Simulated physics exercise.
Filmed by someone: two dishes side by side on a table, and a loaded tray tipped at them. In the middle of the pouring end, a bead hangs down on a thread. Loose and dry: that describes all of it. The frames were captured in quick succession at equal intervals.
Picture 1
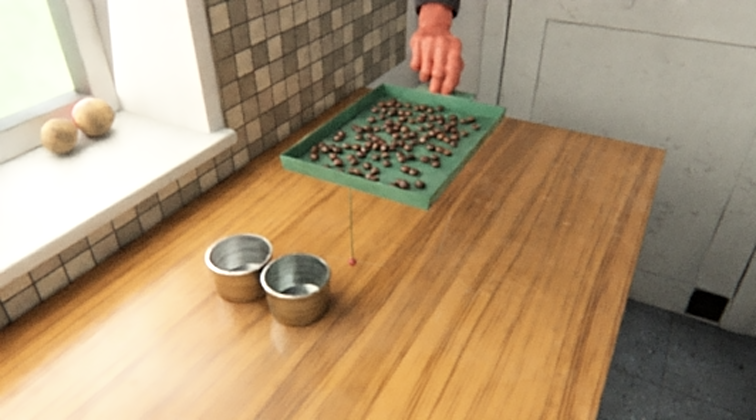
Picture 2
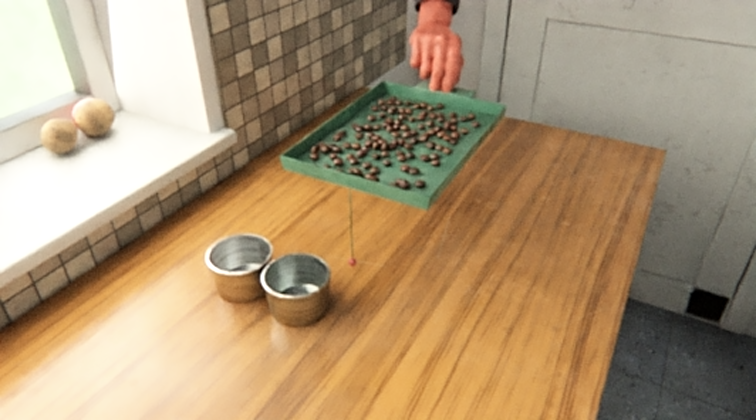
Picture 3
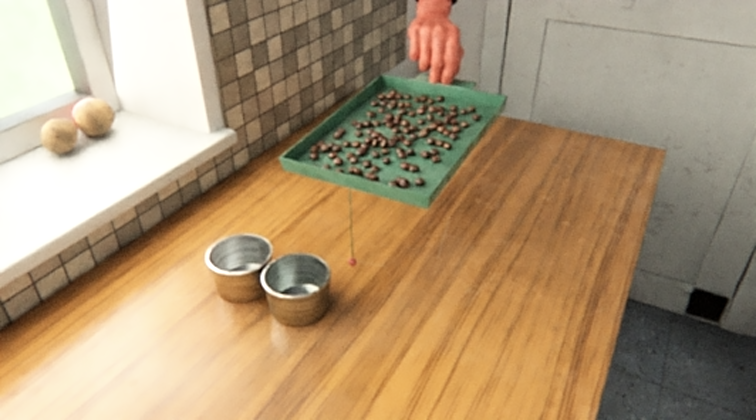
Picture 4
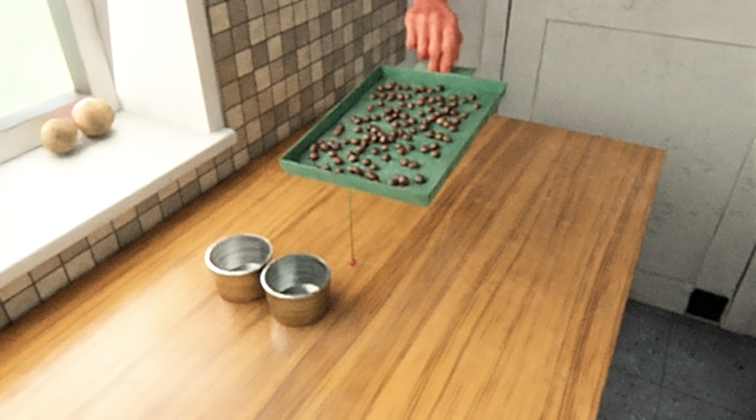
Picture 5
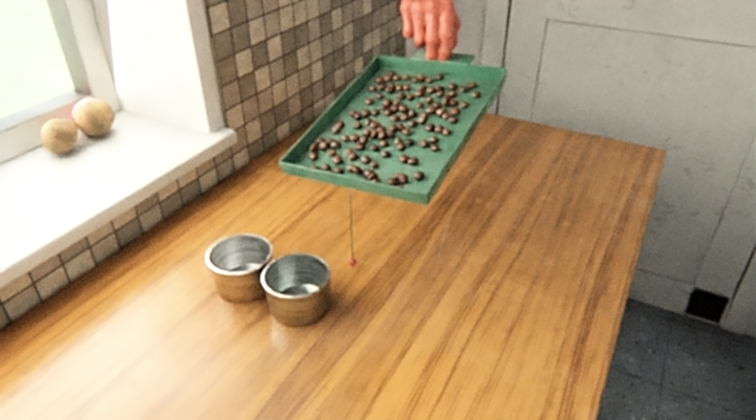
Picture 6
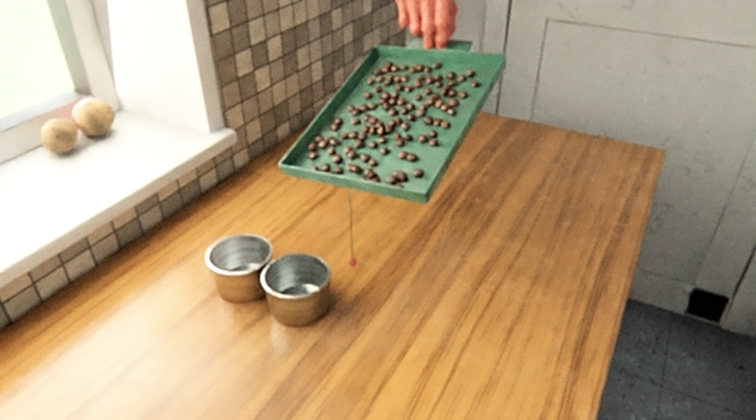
To begin with, a hand holds a green tray of small brown pieces nearly level above a wooden counter, near two metal dishes, with a red bead hanging from its near edge. The hand then gradually raises the far end, steepening the tray toward its near left corner, while the pieces stay scattered on it.
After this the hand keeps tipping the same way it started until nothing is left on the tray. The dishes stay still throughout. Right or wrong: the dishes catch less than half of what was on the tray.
Wrong - they catch more than half.
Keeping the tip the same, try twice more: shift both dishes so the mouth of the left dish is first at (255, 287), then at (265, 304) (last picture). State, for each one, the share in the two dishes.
Roughly 30 % and 10 %.
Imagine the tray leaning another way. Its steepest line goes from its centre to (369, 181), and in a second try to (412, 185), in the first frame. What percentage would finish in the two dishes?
That comes to 20 per cent the first time and 0 per cent the second.
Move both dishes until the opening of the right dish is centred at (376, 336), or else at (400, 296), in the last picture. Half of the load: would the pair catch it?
Short of half and then Short of half.
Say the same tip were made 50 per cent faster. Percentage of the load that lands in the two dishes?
About 60 %.
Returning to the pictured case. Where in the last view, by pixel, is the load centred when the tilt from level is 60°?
In the last view the centre sits at roughly (326, 158).
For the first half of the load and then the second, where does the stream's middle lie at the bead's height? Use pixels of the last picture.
First part (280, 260), rest (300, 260).
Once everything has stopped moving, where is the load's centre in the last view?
Resting centre, last frame: Roughly (298, 299).
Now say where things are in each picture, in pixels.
Corners of the pouring end (282, 155) and (428, 196), level; middle of the load (396, 136), flat chocolate drops; left dish (221, 283); right dish (279, 307); bead on its thread (353, 262), in the first frame.
Corners of the pouring end (282, 156) and (428, 196), level; middle of the load (396, 134), in the second frame.
Corners of the pouring end (282, 157) and (428, 195), tipped barely, lowest at the left corner; middle of the load (396, 130), in the third frame.
Corners of the pouring end (281, 159) and (427, 194), tipped a little, lowest at the left corner; middle of the load (396, 124), in the fourth frame.
Corners of the pouring end (281, 161) and (426, 193), tipped a little, lowest at the left corner; middle of the load (394, 118), in the fifth frame.
Corners of the pouring end (280, 164) and (424, 192), tipped clearly, lowest at the left corner; middle of the load (393, 112); left dish (221, 283); right dish (279, 307), in the sixth frame.
Just after the last frame, tray tipped steeply; every one on the tray.
A moment on, tray tipped right over; roughly half on the tray; roughly a third in the right dish; just a few in the left dish; about a tenth outside both; about a tenth in the air.
Further on, tray tipped past a quarter turn; roughly two thirds in the right dish; just a few in the left dish; roughly a third outside both.
When it is over, tray tipped past a quarter turn; roughly two thirds in the right dish; just a few in the left dish; roughly a third outside both.
